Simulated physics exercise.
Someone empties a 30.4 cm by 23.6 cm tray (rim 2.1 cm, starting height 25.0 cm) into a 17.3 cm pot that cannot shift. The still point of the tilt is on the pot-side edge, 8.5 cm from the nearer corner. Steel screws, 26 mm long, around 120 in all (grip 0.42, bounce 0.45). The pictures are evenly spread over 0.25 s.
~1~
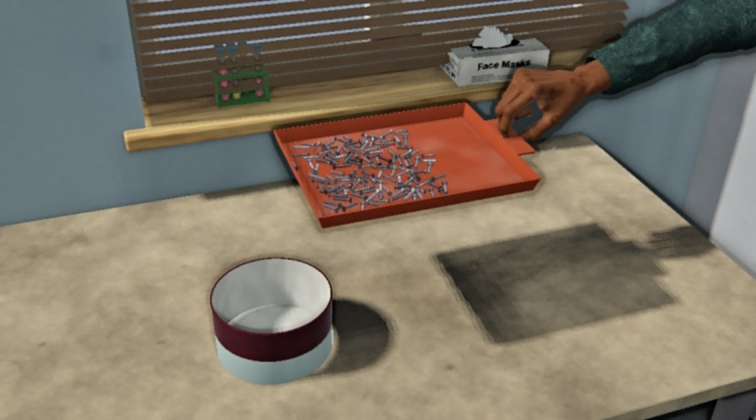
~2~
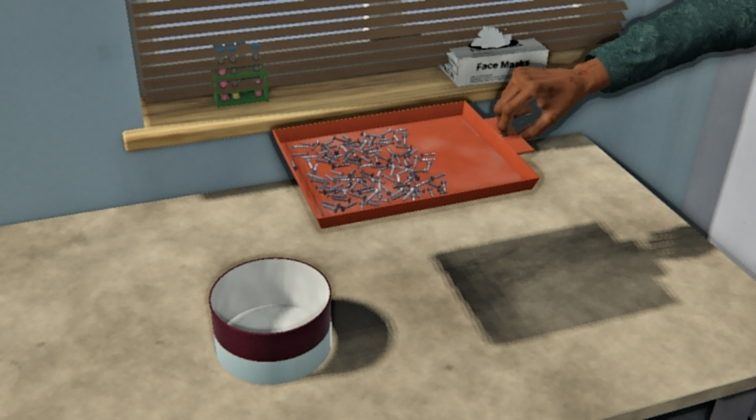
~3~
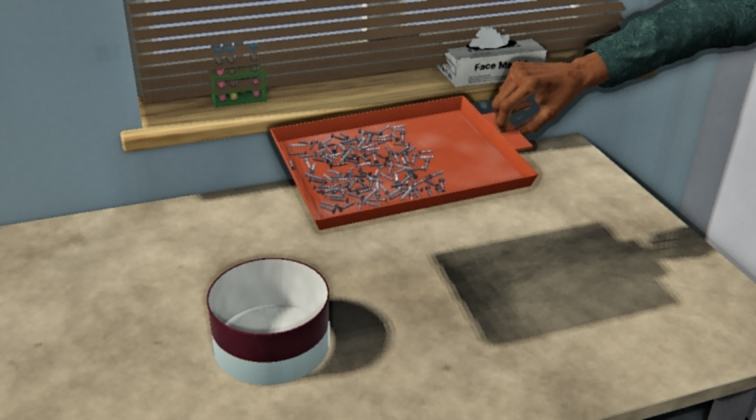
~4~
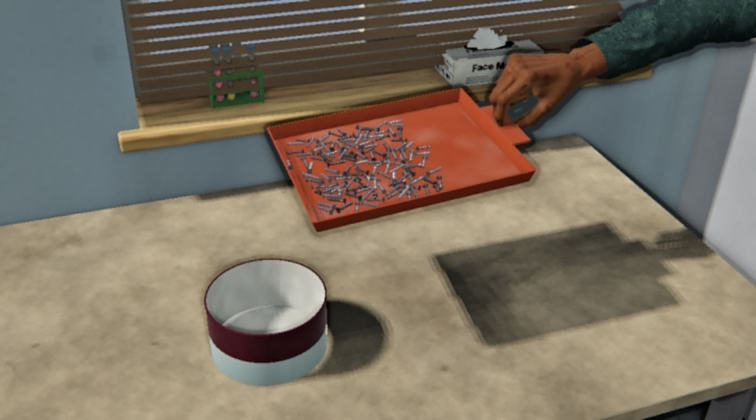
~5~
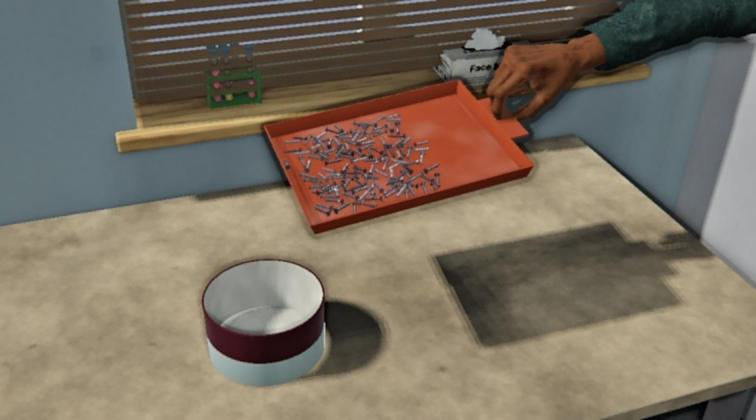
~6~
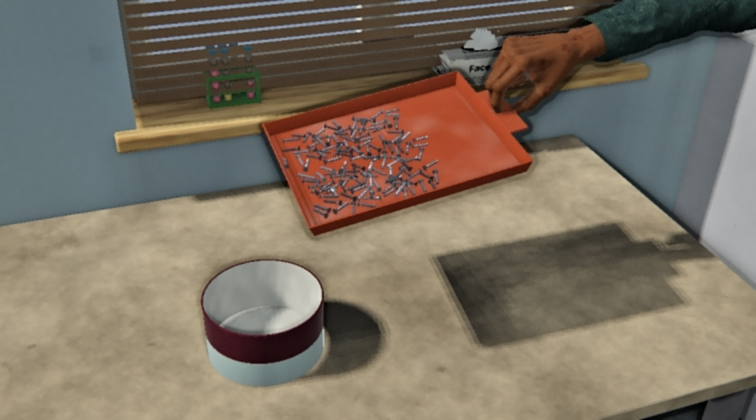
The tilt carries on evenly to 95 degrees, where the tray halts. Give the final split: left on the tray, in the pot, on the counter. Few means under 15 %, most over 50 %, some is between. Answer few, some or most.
Tray: Few, pot: Some, counter: Most.
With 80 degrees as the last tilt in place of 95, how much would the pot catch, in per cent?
In that case some 35 per cent.
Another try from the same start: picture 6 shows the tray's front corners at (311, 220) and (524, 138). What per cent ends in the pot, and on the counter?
Pot 75, counter 25.
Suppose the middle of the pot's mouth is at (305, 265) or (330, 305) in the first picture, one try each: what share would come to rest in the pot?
About 0 and 100 per cent.
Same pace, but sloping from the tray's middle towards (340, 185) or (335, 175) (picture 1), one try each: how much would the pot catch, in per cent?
About 80 and 55 per cent.
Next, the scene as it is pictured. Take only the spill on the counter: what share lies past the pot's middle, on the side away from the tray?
Some 20 per cent.
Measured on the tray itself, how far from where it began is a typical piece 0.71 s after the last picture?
Roughly 7 cm.
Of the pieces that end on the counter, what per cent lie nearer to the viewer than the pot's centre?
Roughly 100 per cent.
Then, 0.71 s after the last picture, tilt 50 degrees; the tray holds 100 %, the pot 0 %.
Then, 1.18 s after the last picture, tilt 76 degrees; the tray holds 80 %, the pot 10 %.
Then, 1.72 s after the last picture, tilt 95 degrees; the tray holds 0 %, the pot 35 %.
In the end, tray 0 %, pot 30 %, counter 70 %.
